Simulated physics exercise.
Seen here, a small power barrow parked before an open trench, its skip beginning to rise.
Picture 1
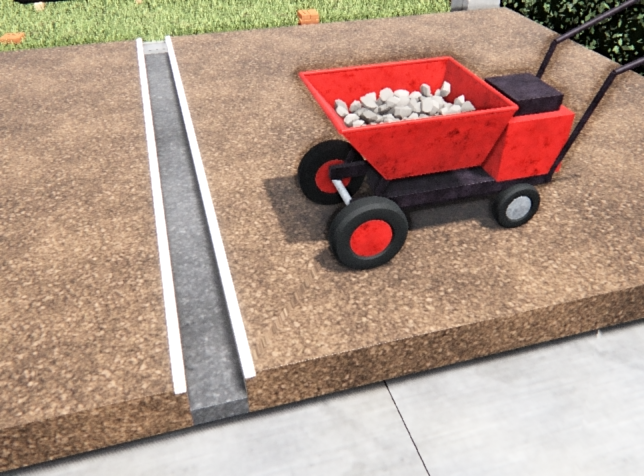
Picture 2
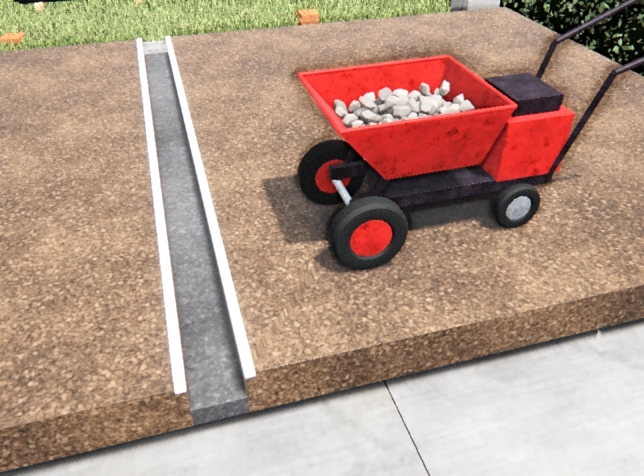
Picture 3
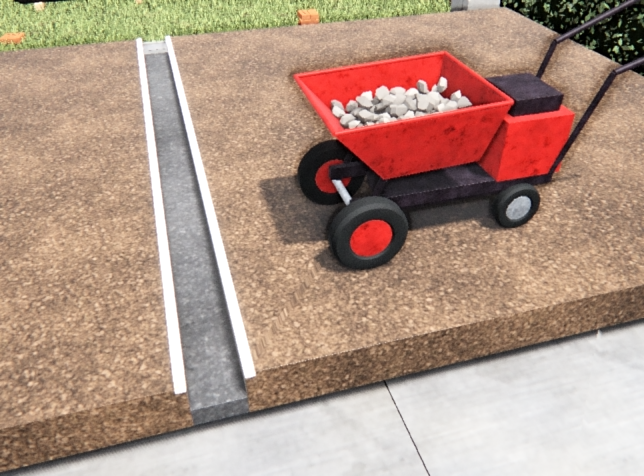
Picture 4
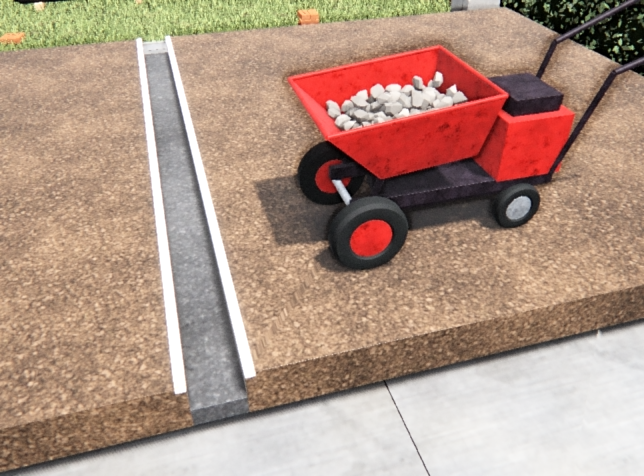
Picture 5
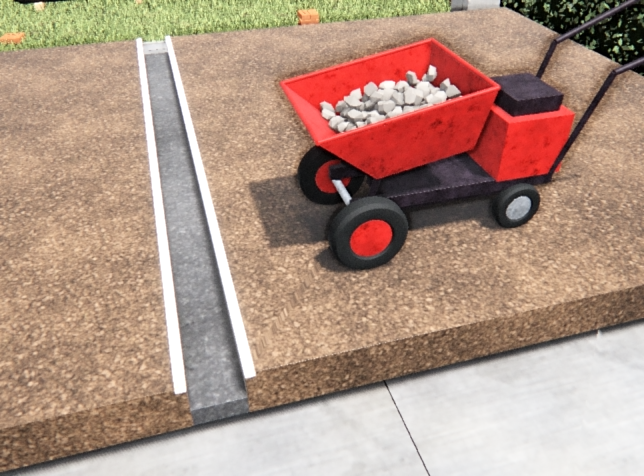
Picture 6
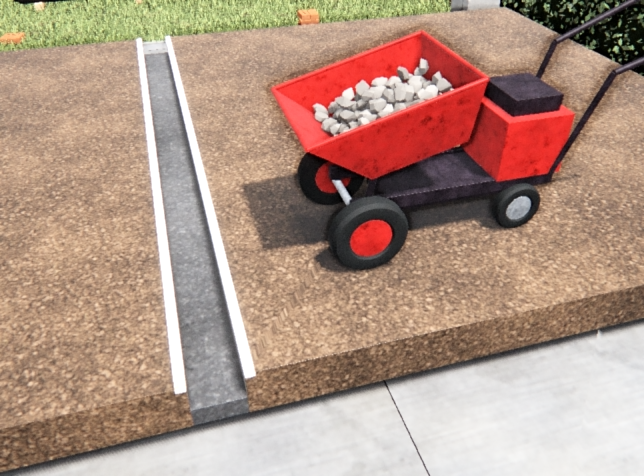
A red power barrow with black tyres and dark handles stands at the right on brown, gritty ground, its skip loaded with pale grey broken stones. Seen from slightly above by a still camera, a narrow grey trench edged with white strips runs down the left, with grass behind and pale paving in front. The skip, level at first, slowly tilts forward to the left, its rear rising while the wheels stay put.
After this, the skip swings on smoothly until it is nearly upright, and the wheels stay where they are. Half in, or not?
The trench takes the larger part.
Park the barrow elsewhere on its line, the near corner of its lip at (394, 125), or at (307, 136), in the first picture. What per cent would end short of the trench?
In turn 50 and 0 in a hundred.
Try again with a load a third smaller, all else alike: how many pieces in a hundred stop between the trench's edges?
Close to 90 per cent.
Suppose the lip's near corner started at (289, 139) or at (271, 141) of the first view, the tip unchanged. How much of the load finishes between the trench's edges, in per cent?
About 50 and 20 per cent.
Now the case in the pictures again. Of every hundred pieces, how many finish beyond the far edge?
About 5 per cent.
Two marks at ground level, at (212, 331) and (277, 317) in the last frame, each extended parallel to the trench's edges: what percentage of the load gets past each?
First some 50, then 100 per cent.
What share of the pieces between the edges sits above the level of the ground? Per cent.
Some 20 per cent.
Just after the last frame, skip tipped steeply; every one in the skip.
A moment on, skip tipped right over; the larger part in the skip; just a few short of the trench; about a tenth in or heaped over the trench; just a few falling.
Further on, skip tipped right over; about a tenth in the skip; about a tenth short of the trench; the larger part in or heaped over the trench; just a few beyond it.
When it is over, skip tipped right over; just a few in the skip; about a tenth short of the trench; the larger part in or heaped over the trench; just a few beyond it.
